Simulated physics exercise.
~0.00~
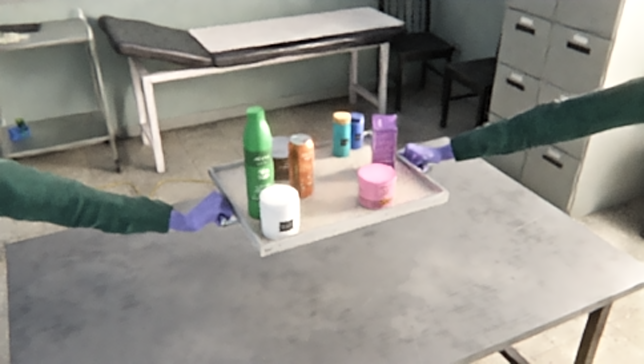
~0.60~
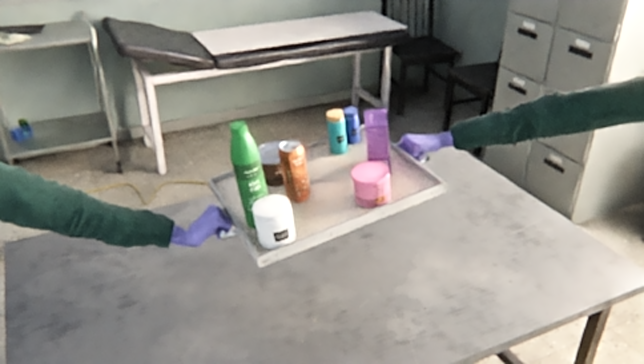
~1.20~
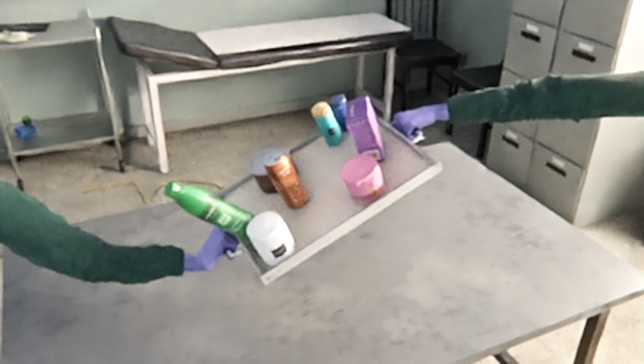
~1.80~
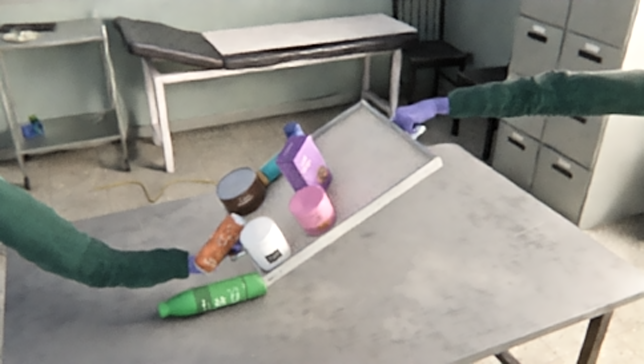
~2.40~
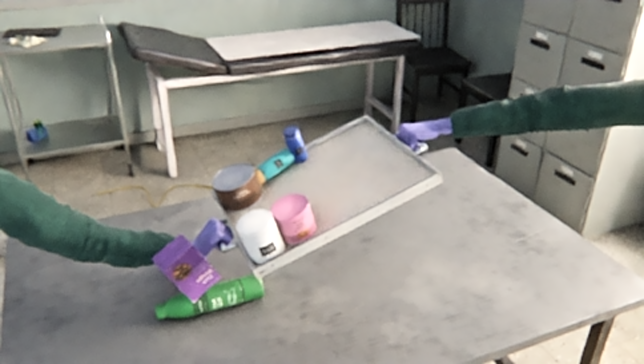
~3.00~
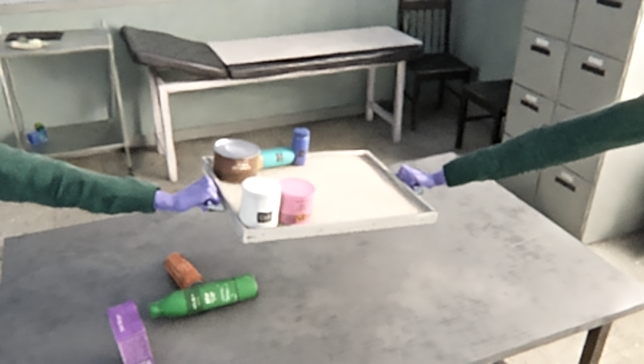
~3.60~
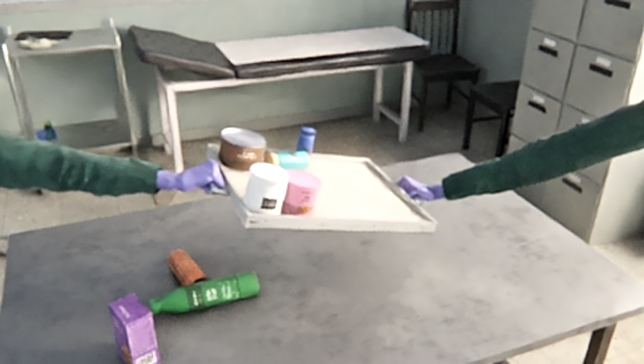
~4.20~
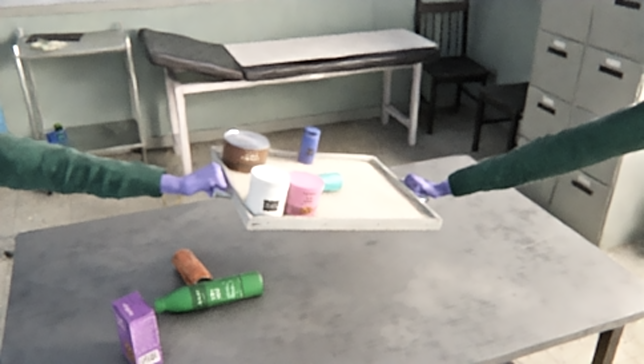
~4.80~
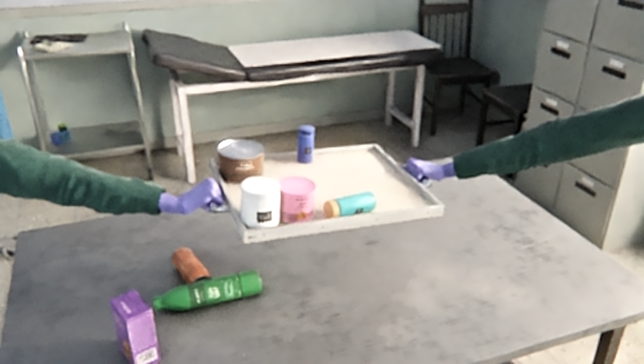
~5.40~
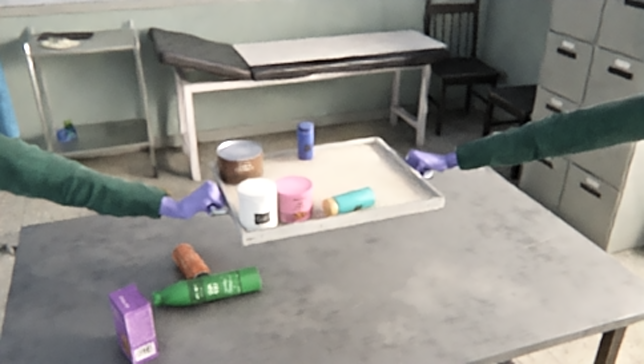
In the video, two gloved hands tilt a tray of containers steeply down to the left over a table, and a green bottle, orange can and purple packet slide off. The tray is levelled, a turquoise shaker rolls right on its side, and the remaining items stay aboard.
